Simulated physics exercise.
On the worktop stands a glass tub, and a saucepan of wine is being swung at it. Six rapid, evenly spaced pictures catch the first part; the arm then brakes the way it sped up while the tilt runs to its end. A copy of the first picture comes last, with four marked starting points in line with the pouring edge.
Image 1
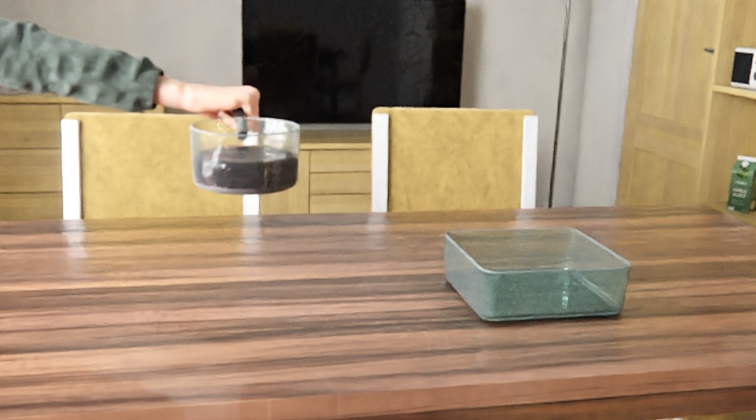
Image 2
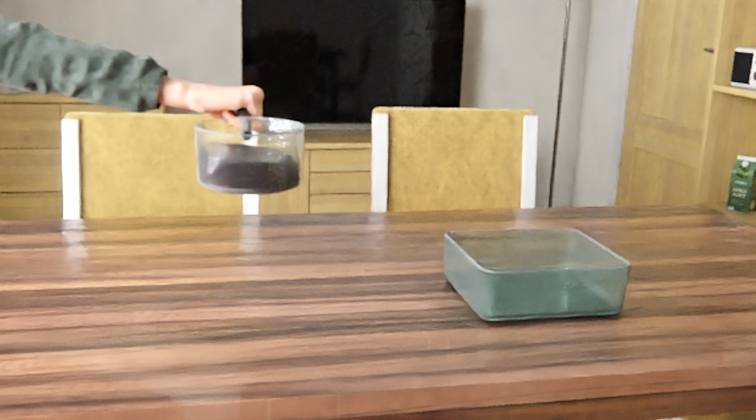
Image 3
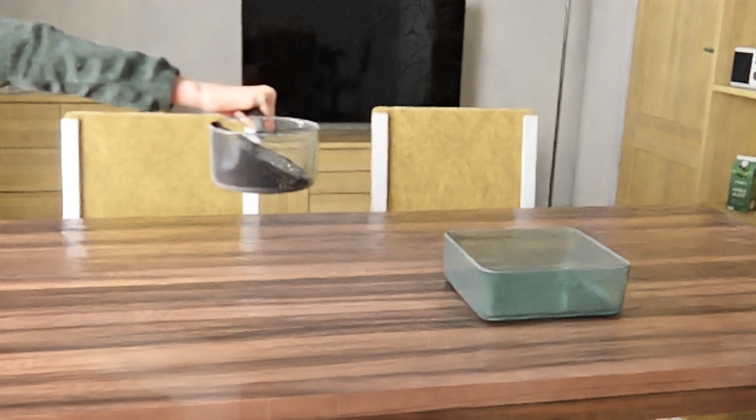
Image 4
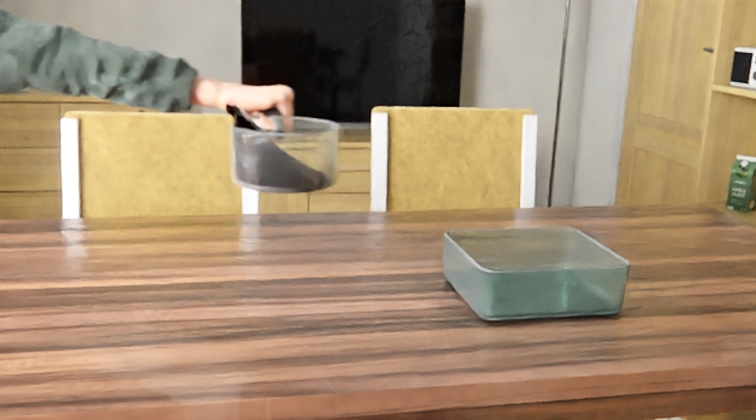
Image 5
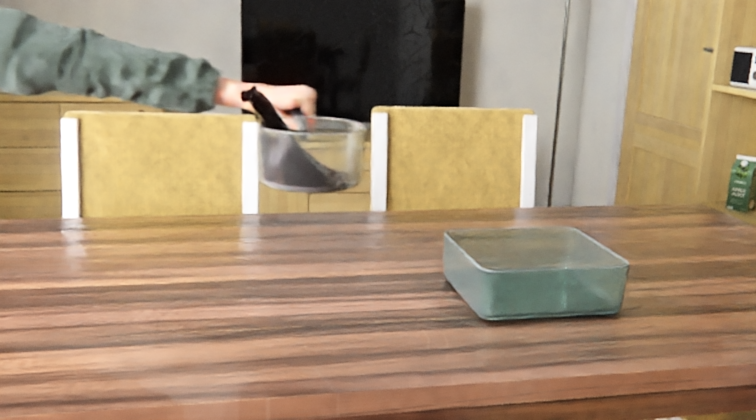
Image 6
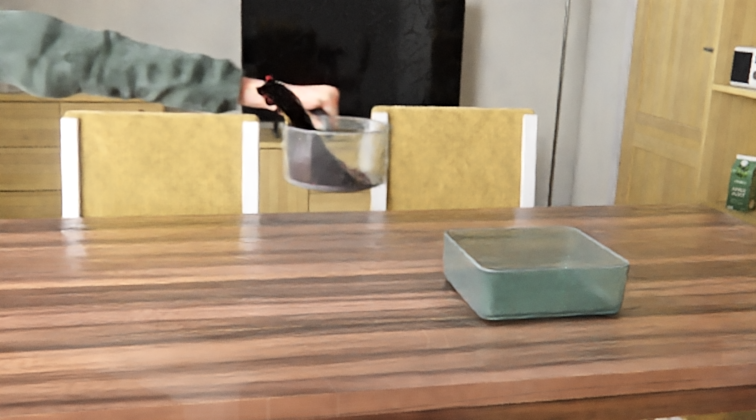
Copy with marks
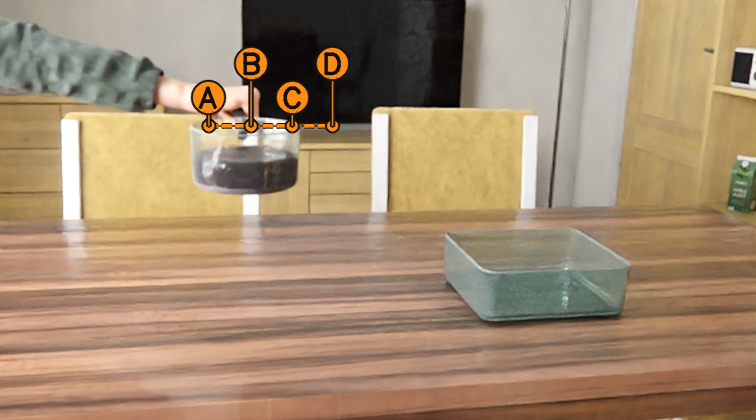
On a wooden table with a glass tub on it, a hand swung a clear saucepan of wine rightward, and the dark liquid surged up the left side and rose over the rim.
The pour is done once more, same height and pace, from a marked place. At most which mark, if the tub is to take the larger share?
Use dot D.
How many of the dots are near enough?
One of them.
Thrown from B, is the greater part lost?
Yes.
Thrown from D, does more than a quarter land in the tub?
Yes.
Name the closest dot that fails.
The answer is C.
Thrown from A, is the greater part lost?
Yes, that goes wrong.
On the marked copy, A at (208, 125); B at (251, 125); C at (292, 125); D at (332, 125).
With A, about 1 % lands in the tub, 99 % falls short.
With B, about 9 % lands in the tub, 90 % falls short.
With C, about 30 % lands in the tub, 67 % falls short and 3 % goes beside or beyond.
With D, about 80 % lands in the tub, 15 % falls short and 5 % goes beside or beyond.
